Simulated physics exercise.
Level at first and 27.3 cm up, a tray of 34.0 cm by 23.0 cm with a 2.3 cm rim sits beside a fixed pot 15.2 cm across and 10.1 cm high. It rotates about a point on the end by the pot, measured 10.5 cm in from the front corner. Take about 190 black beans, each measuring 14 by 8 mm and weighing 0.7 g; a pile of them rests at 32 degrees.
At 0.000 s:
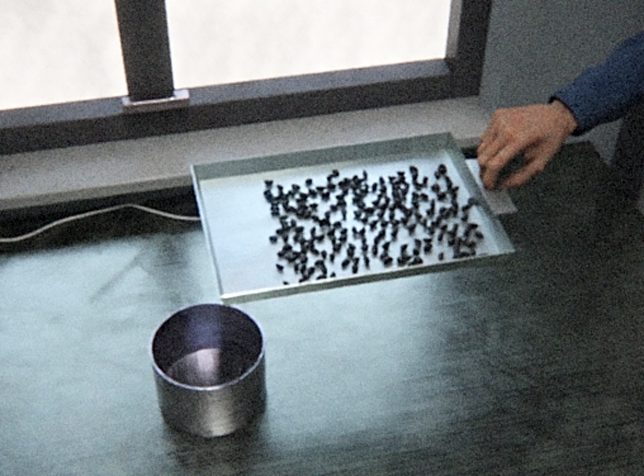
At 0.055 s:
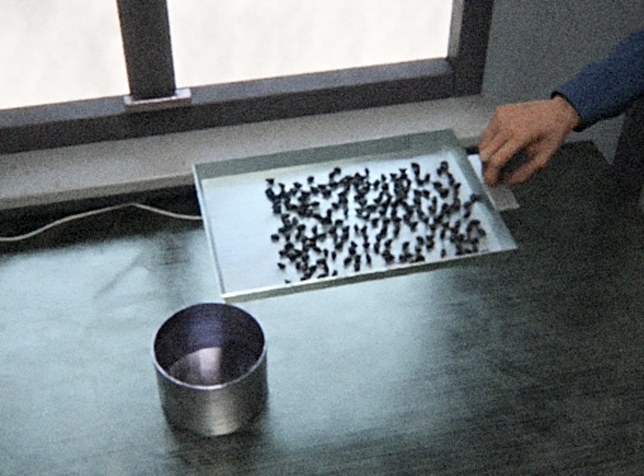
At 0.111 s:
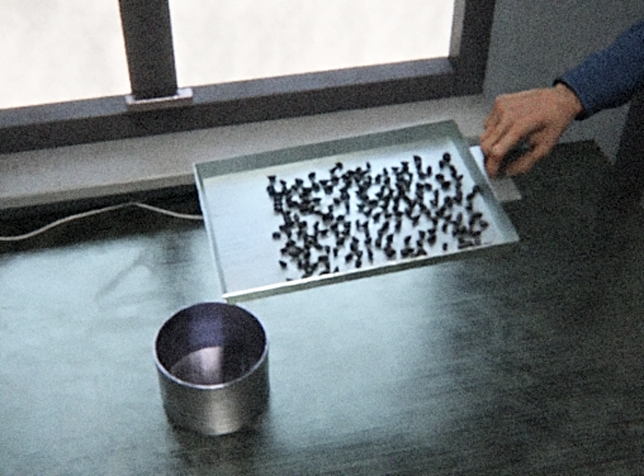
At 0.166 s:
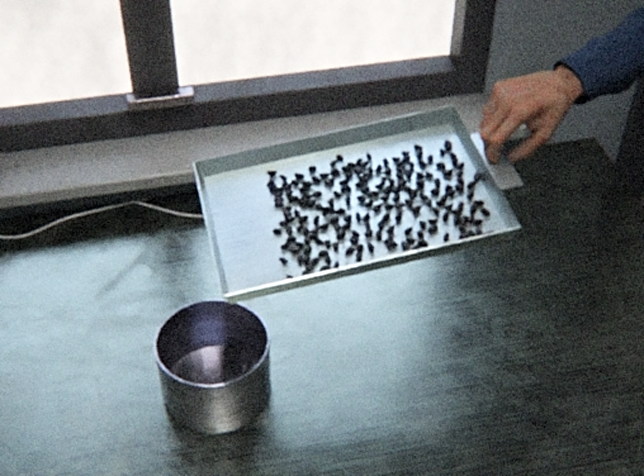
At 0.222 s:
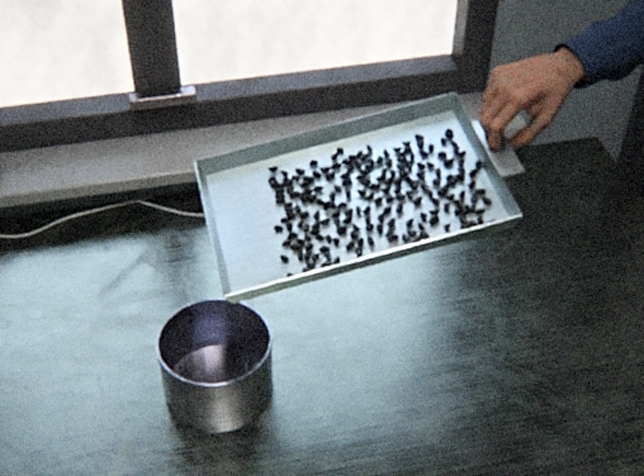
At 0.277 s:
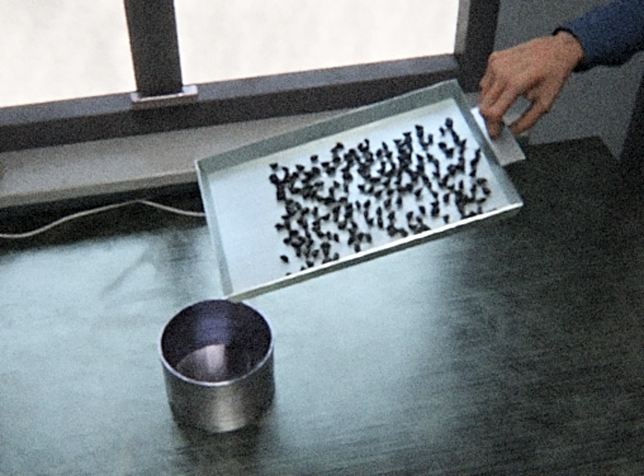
A shallow metal tray scattered with small black beans starts out level above a dark table, held at its right end by a hand. The hand raises that end steadily, so the tray slopes down toward the round metal pot at left, while the beans stay spread across it.
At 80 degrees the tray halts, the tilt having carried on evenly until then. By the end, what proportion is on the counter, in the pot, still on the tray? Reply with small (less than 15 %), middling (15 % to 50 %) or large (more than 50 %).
Counter - middling, pot - middling, tray - middling.
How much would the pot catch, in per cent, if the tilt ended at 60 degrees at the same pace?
It would be near 15 per cent.
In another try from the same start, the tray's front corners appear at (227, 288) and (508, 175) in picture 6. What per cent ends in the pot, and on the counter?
Pot 25, counter 50.
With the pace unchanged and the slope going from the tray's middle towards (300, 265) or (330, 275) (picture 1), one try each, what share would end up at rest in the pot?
Estimate: Some 5 % and some 10 % respectively.
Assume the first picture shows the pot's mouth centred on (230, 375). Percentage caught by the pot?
I'd put it at around 40 per cent.
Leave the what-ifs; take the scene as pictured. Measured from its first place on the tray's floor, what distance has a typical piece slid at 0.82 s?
Displacement on the tray: About 15 cm.
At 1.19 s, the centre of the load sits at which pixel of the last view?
Expected load position: Near (215, 252).
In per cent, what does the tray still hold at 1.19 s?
Value: About 75%.
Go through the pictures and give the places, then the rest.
Tray tilt 0 degrees, front corners at (225, 291) and (507, 248); middle of the pieces at (366, 219); pot at (207, 344), in the first frame.
Tray tilt 1 degrees, front corners at (227, 290) and (509, 244); middle of the pieces at (367, 216), in the second frame.
Tray tilt 3 degrees, front corners at (227, 290) and (511, 236); middle of the pieces at (369, 211), in the third frame.
Tray tilt 6 degrees, front corners at (228, 290) and (512, 224), lowest corner left front; middle of the pieces at (370, 204), in the fourth frame.
Tray tilt 9 degrees, front corners at (229, 290) and (514, 212), lowest corner left front; middle of the pieces at (371, 197), in the fifth frame.
Tray tilt 13 degrees, front corners at (230, 290) and (514, 201), lowest corner left front; middle of the pieces at (371, 190); pot at (216, 339). The tray's pace is about 60 degrees a second, in the sixth frame.
Then, at 0.82 s, tilt 44 degrees; the tray holds 100 %, the pot 0 %.
After 1.19 s, tilt 66 degrees; the tray holds 75 %, the pot 5 %.
After 1.64 s, tilt 80 degrees; the tray holds 55 %, the pot 10 %.
In the end, at 3.5 s, counter 40 %, pot 40 %, tray 20 %.
